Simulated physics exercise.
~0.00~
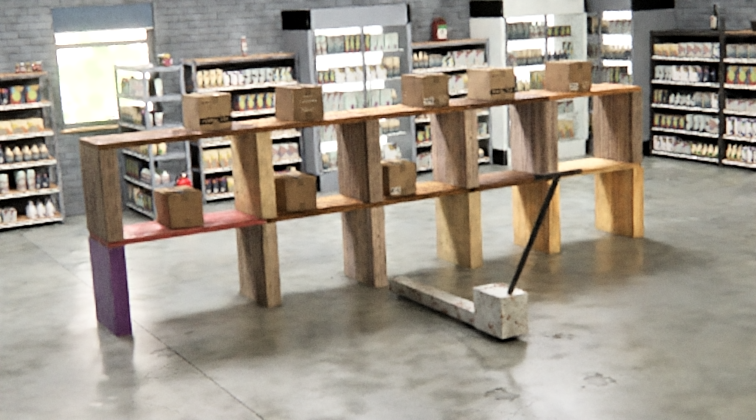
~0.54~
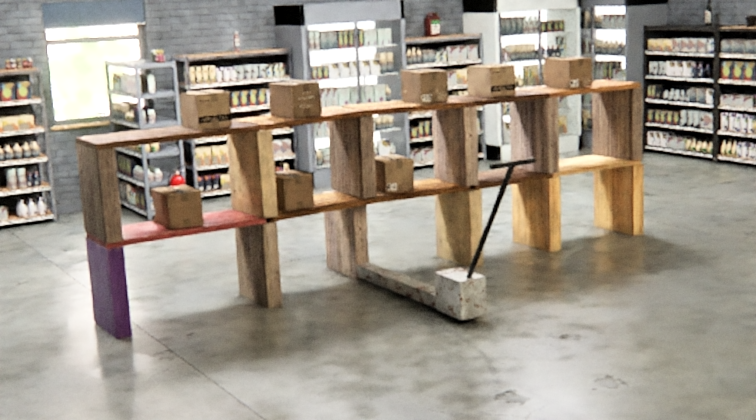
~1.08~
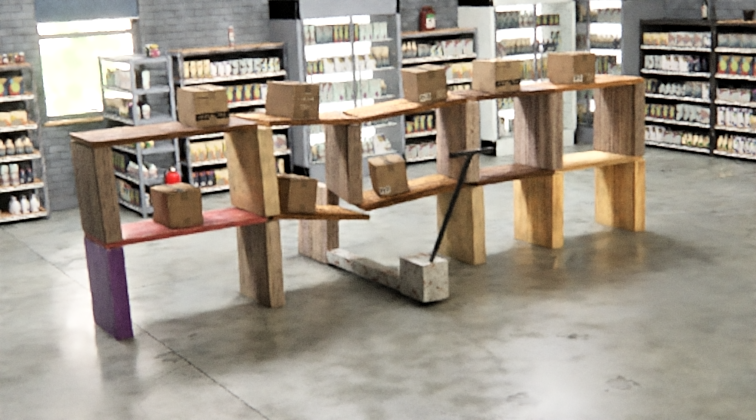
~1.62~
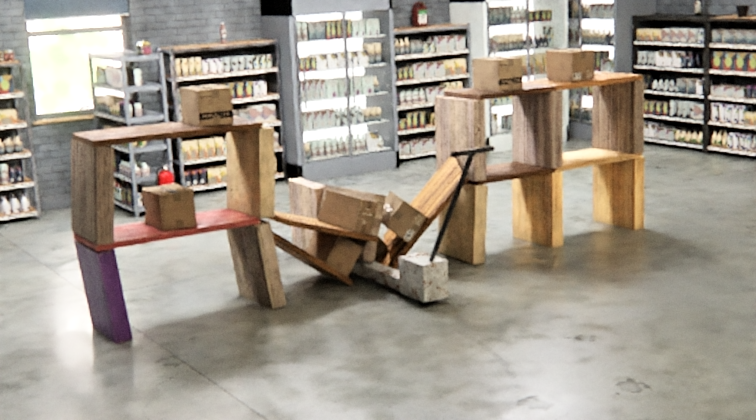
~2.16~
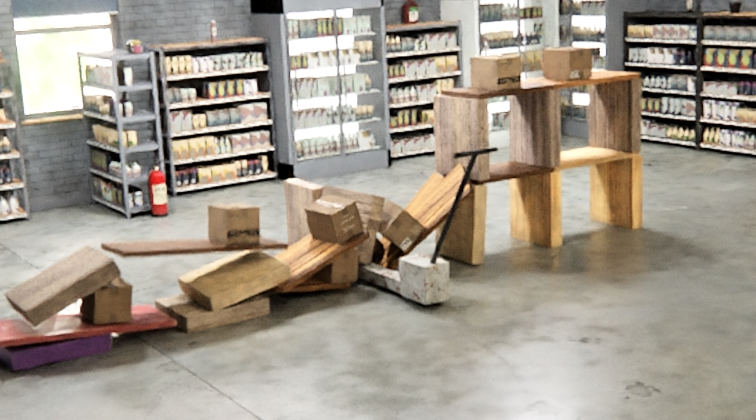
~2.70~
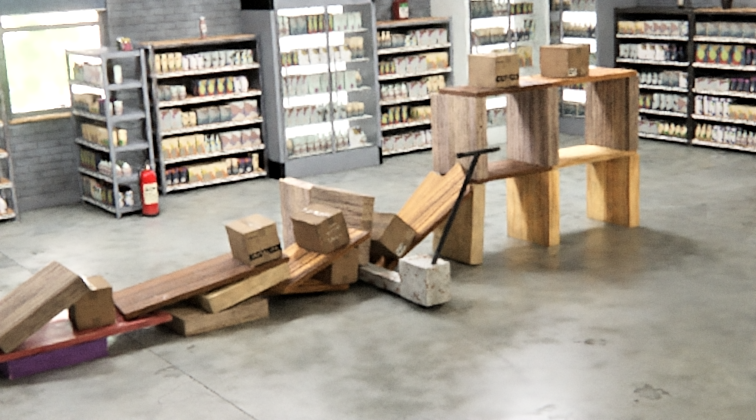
A long two-tier shelf of loose boards and timber slabs, holding brown cartons, stands on a concrete floor, seen from slightly above in a room lined with stocked shelves. A purple upright supports its left end beneath a red board, and a pale, blocky jack with a dark handle sits low near the middle. The jack slides left, and the boards above it sag and drop, spilling cartons into a gap. The left section then leans left and collapses, laying the purple upright flat beneath the lowered red board. The right section stays standing, two cartons still on top.
